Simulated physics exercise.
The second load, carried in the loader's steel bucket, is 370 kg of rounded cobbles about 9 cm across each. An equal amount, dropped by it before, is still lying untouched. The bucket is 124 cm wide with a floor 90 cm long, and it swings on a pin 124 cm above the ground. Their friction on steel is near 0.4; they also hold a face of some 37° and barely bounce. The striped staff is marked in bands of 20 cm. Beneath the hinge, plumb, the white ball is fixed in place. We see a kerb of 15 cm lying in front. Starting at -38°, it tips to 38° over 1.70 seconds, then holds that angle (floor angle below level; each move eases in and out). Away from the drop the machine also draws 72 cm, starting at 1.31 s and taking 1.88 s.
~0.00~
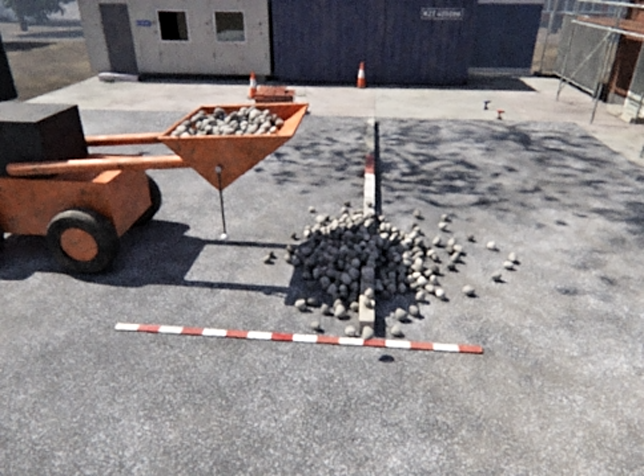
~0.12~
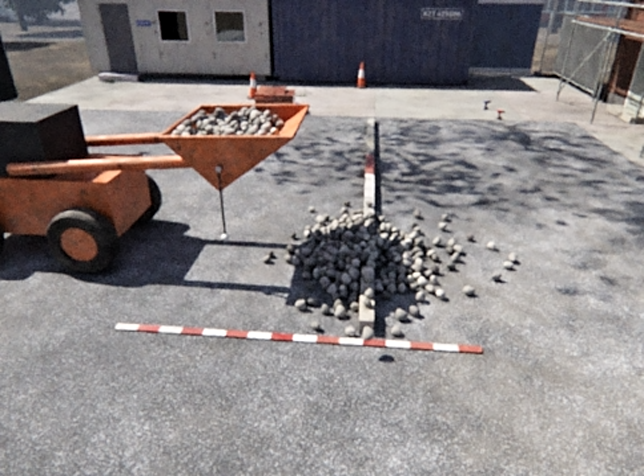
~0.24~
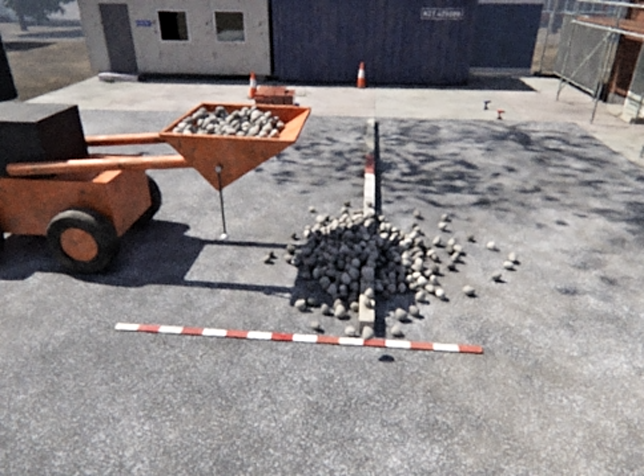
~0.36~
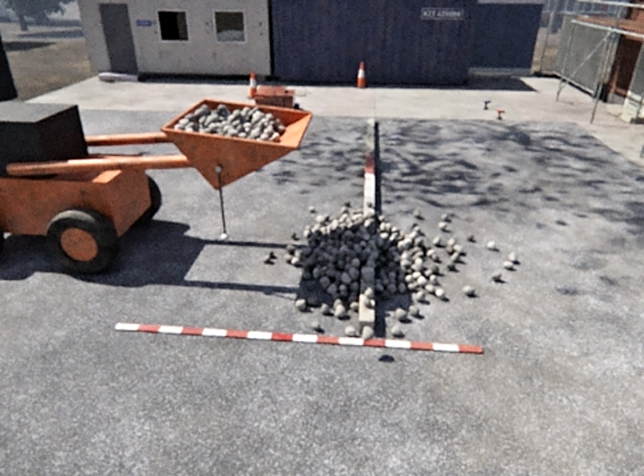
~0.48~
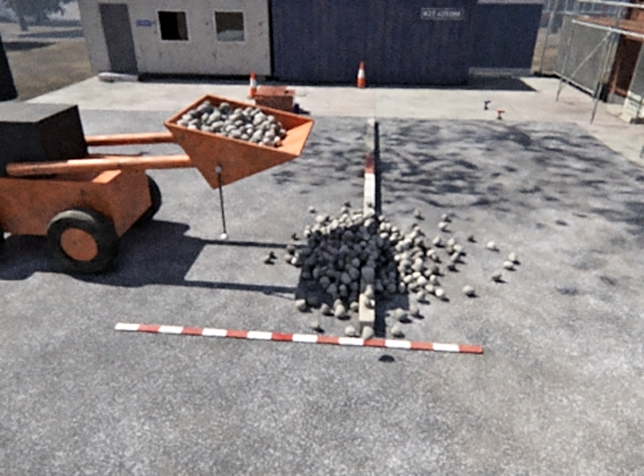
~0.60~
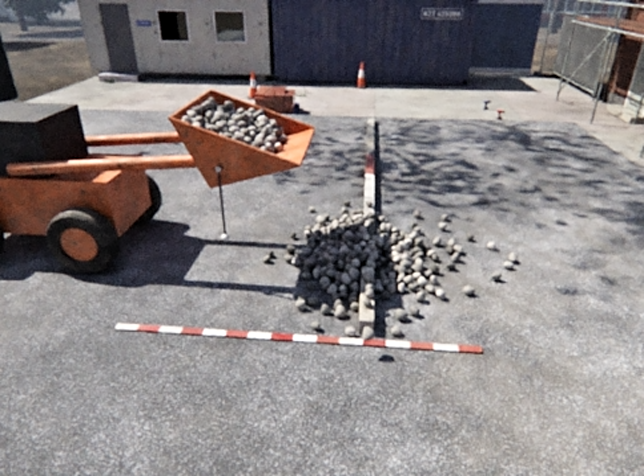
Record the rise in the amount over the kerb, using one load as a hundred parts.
Rise: About 0 parts in every hundred.
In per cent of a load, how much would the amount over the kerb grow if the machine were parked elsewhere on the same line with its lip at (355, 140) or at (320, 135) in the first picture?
Around 40 percent, then around 5 percent.
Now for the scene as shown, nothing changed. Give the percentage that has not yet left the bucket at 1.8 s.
About 30 percent.
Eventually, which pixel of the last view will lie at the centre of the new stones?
The middle ends up near (305, 244).
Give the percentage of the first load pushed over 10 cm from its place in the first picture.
0 %.
After 1.3 s the floor is at 26°; in per cent of one load, 99 in the bucket, 68 on this side of the kerb, 33 over the kerb; the foremost stones are at (481, 253).
After 1.8 s the floor is at 38°; in per cent of one load, 30 in the bucket, 136 on this side of the kerb, 33 over the kerb; the foremost stones are at (481, 253).
After 3.6 s the floor is at 38°; in per cent of one load, 0 in the bucket, 167 on this side of the kerb, 33 over the kerb; the foremost stones are at (481, 253).
After 6.4 s the floor is at 38°; in per cent of one load, 0 in the bucket, 167 on this side of the kerb, 33 over the kerb; the foremost stones are at (481, 253). Net gain over the kerb, 0.
